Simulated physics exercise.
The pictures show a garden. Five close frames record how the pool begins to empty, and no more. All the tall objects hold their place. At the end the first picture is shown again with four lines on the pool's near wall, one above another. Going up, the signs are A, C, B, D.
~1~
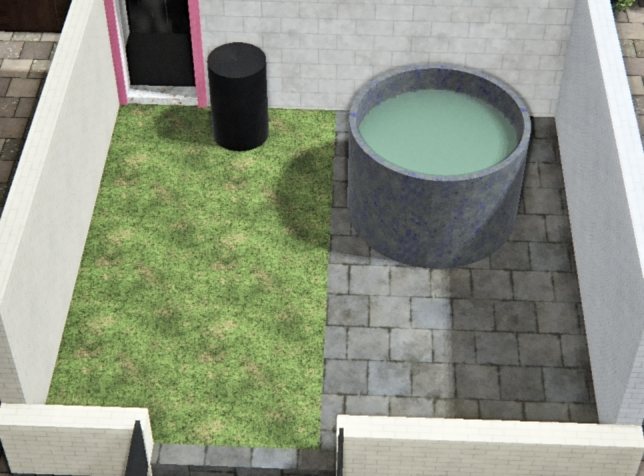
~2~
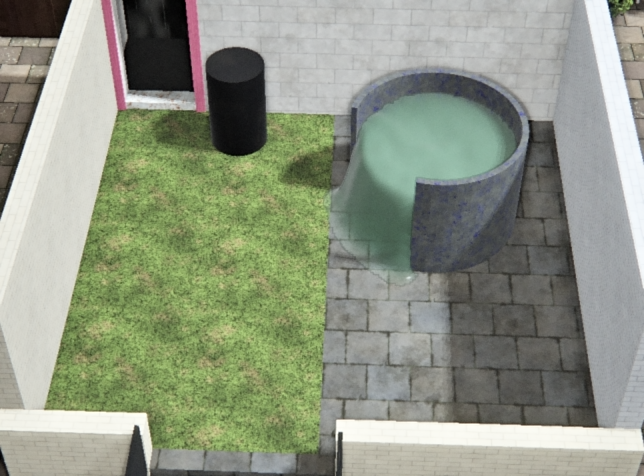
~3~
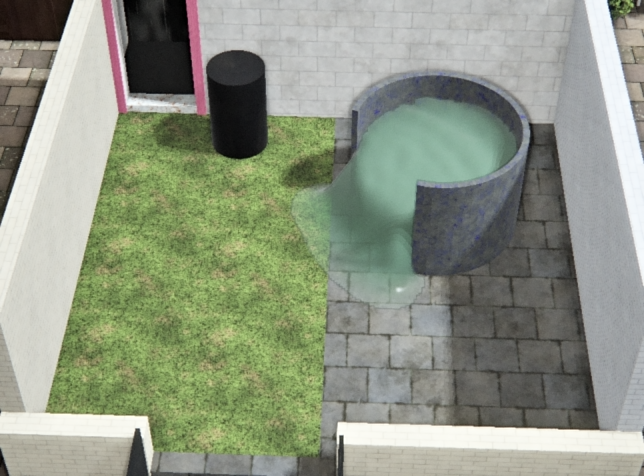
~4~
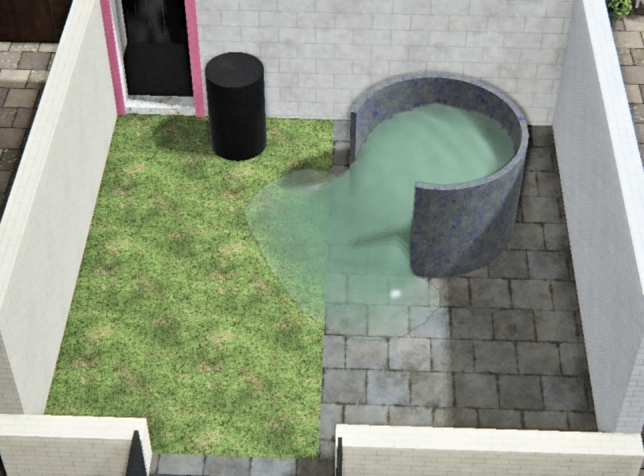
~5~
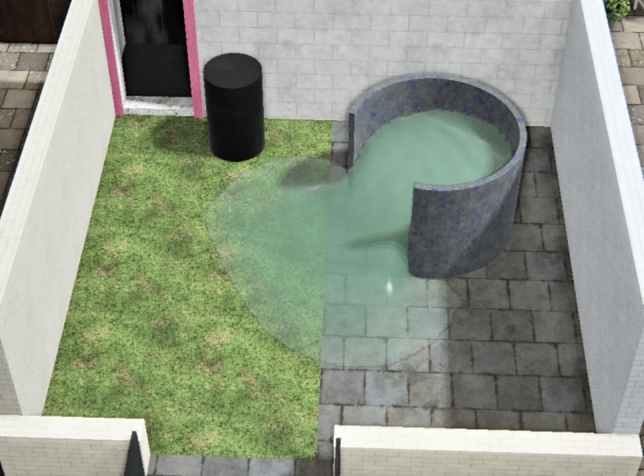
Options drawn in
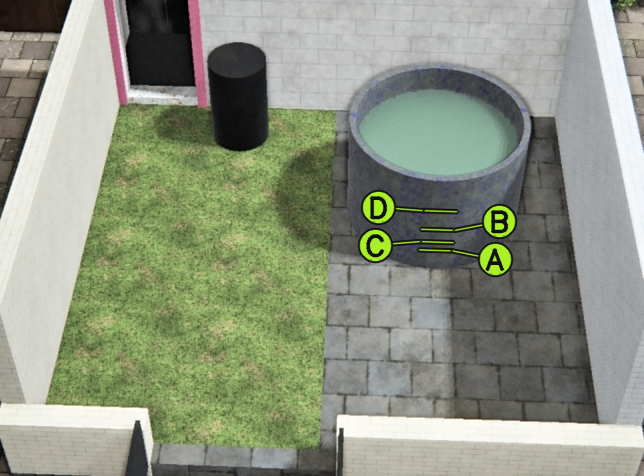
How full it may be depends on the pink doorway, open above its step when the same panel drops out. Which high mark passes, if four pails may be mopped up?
D will do.
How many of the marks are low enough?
All of them.
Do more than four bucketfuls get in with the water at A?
No, not at all.
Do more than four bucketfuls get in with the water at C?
No.
On the marked copy, A at (435, 250); B at (437, 229); C at (436, 242); D at (439, 211); from the bottom up A, C, B, D.
For level A, nothing gets over.
For level B, nothing gets over.
For level C, nothing gets over.
For level D, a bucket or two gets in.
